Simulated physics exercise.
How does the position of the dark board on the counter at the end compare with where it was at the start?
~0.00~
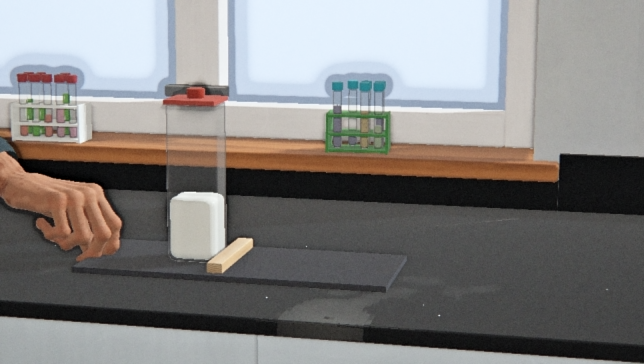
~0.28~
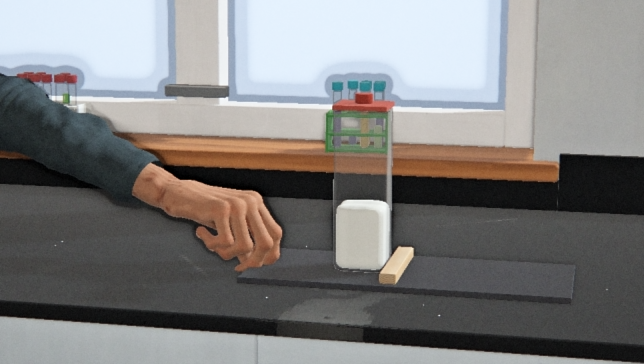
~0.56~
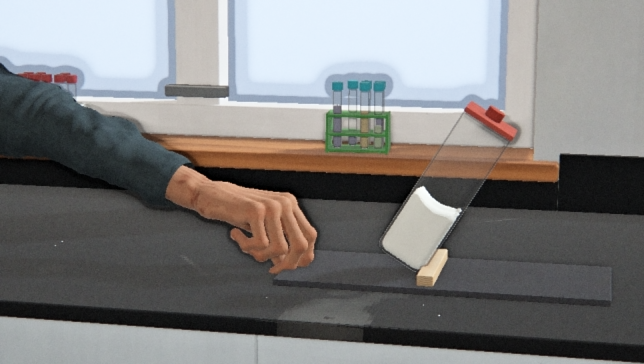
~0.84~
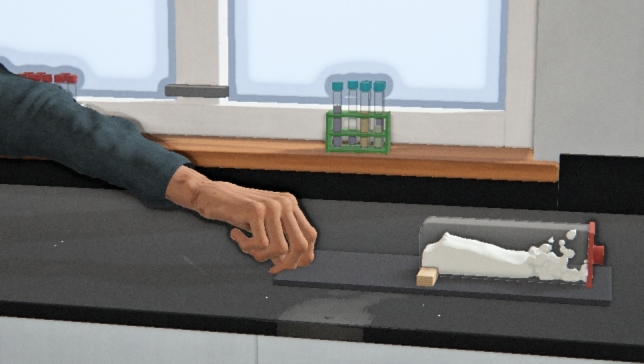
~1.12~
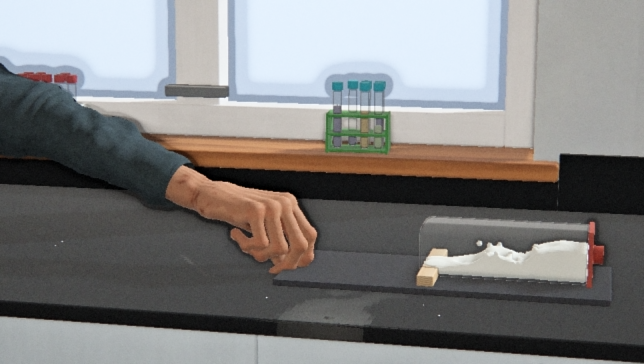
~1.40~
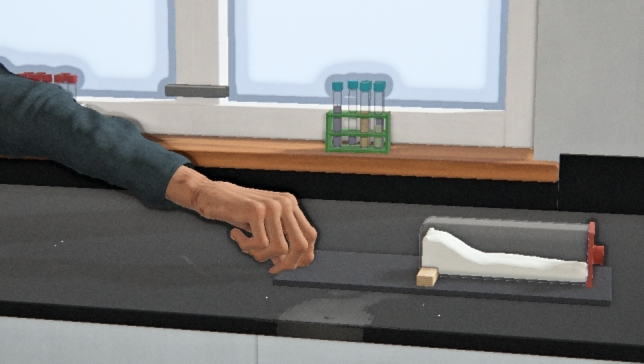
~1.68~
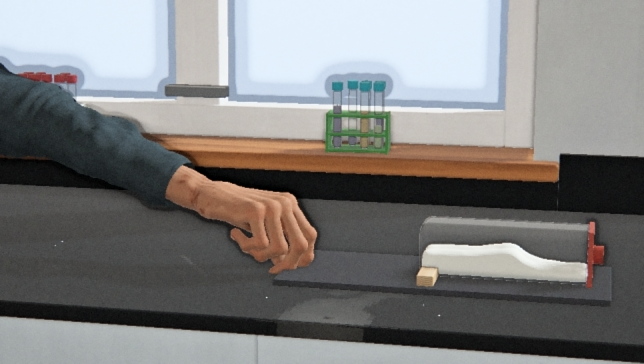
At the start the board lies left of the middle of the view, below the red-topped canister and near the left part of the window. By the end it is well over to the right, reaching toward the right side of the counter.
